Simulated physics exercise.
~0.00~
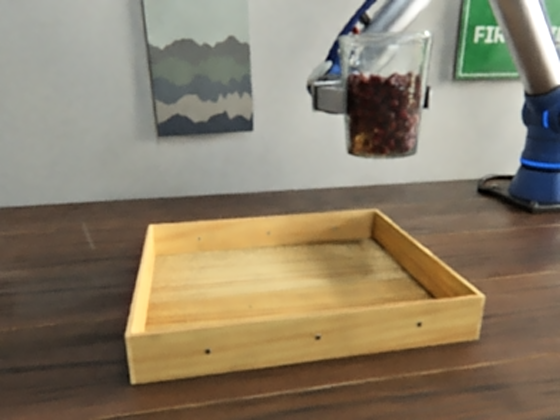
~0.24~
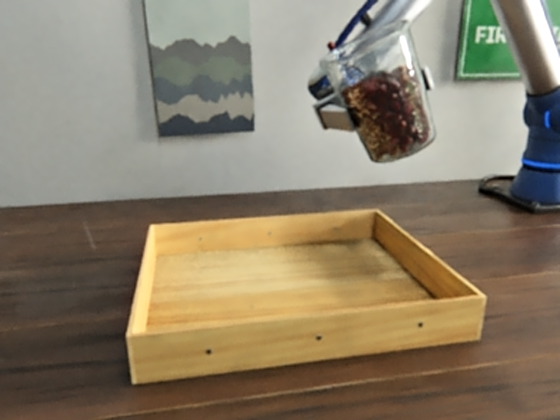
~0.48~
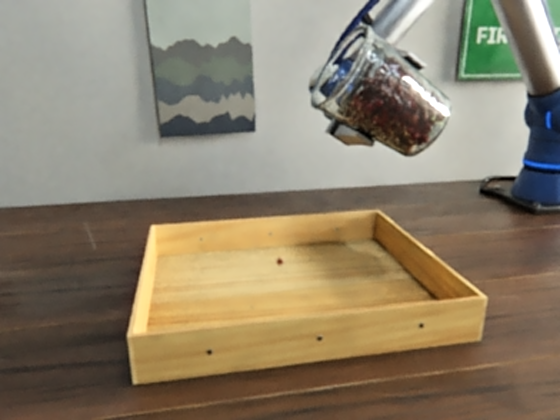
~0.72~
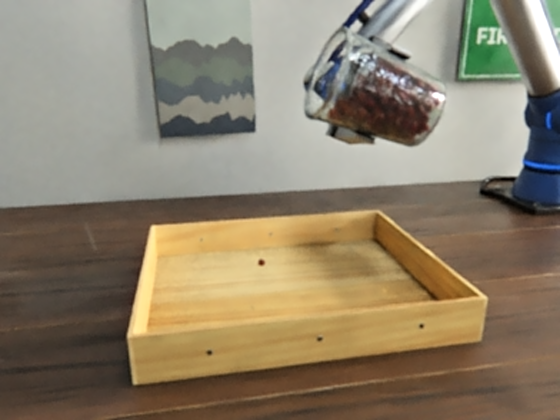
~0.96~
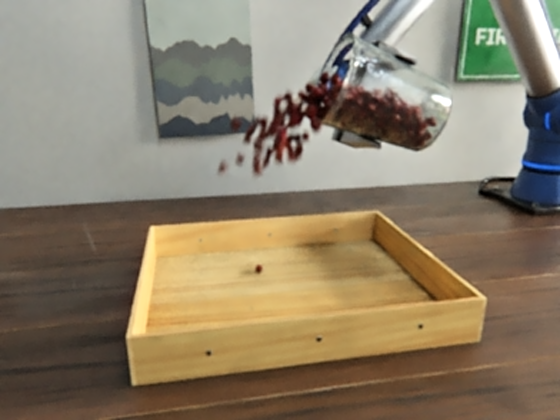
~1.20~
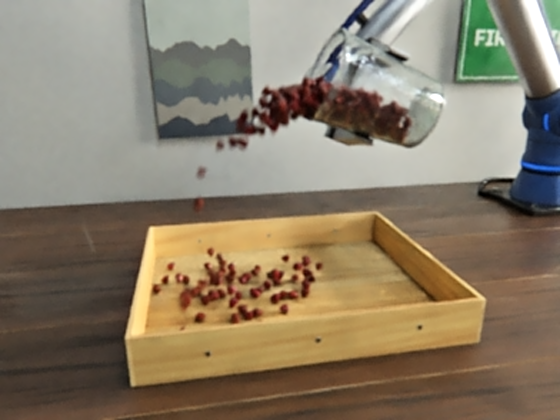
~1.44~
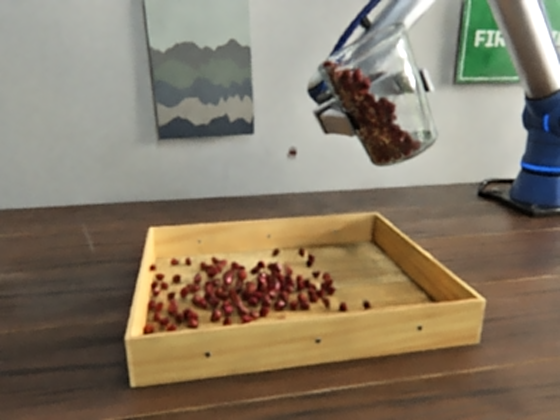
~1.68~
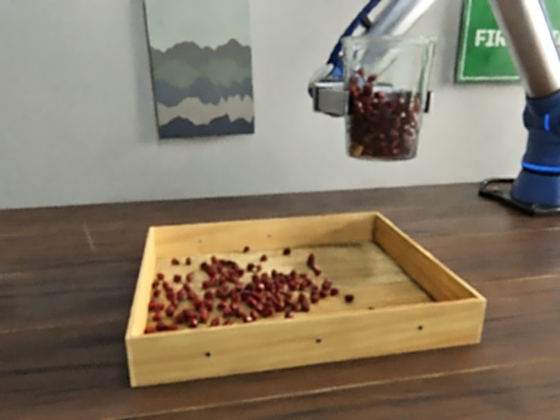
A robotic arm tipped a clear beaker of dark red beans leftward over a shallow wooden tray, spilling a stream that scattered across the tray's left side, then turned the beaker upright again with many beans still inside.
